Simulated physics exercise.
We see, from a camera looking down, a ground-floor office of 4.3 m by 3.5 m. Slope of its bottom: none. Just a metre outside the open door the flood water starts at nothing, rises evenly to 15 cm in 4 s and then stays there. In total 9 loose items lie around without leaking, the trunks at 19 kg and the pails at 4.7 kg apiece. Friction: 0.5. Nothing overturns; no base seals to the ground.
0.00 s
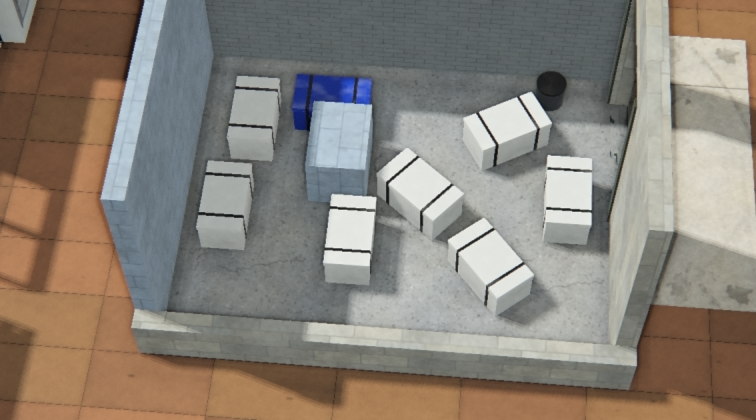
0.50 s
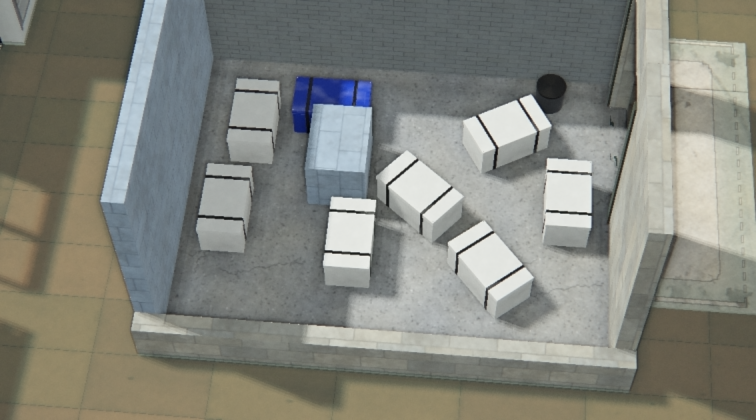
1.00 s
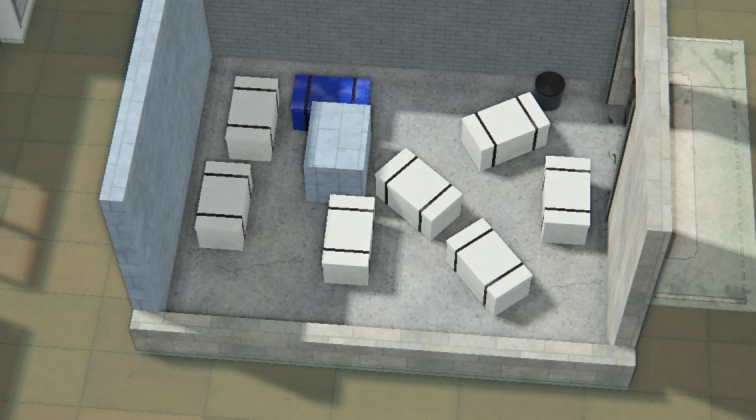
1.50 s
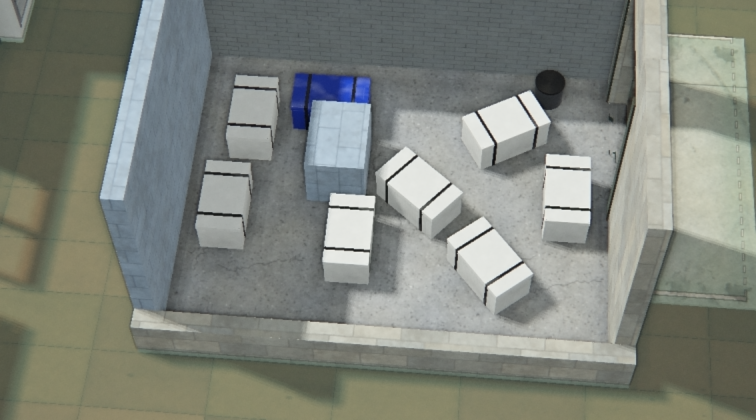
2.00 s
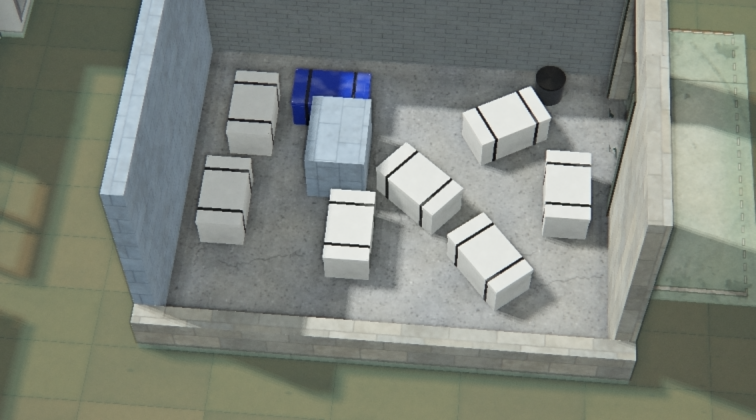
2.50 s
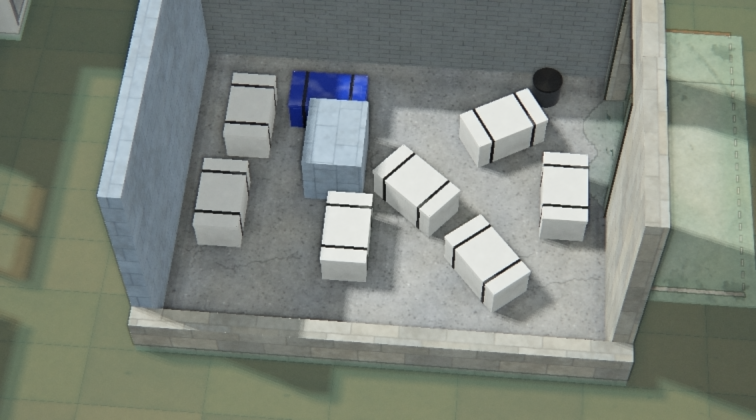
Ground-floor office seen from above, white, grey and blue trunks and a dark pail staying still as the tiled ground outside turns from orange to murky green.
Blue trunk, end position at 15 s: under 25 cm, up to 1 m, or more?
Looks like it will get pushed a little way.
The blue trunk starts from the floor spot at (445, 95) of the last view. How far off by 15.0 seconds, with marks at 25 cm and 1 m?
Here it heads a good way off.
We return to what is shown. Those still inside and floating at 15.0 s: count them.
9.
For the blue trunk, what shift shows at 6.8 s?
Some 20 cm from the start.
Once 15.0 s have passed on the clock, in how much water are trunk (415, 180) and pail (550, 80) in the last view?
Around 11 cm and 11 cm.
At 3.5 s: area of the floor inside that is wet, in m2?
Somewhere around 1.0 m2, roughly.
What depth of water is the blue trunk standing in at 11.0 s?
Around 8 cm.
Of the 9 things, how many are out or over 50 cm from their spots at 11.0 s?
6.
After 3.5 s the blue trunk is near (328, 90), 0.0 m from its start, aground; 0 afloat.
After 6.8 s the blue trunk is near (311, 91), 0.2 m from its start, aground; 2 afloat.
After 11.0 s the blue trunk is near (274, 90), 0.6 m from its start, afloat; 7 afloat.
After 15.0 s the blue trunk is near (283, 121), 0.6 m from its start, afloat; 9 afloat.
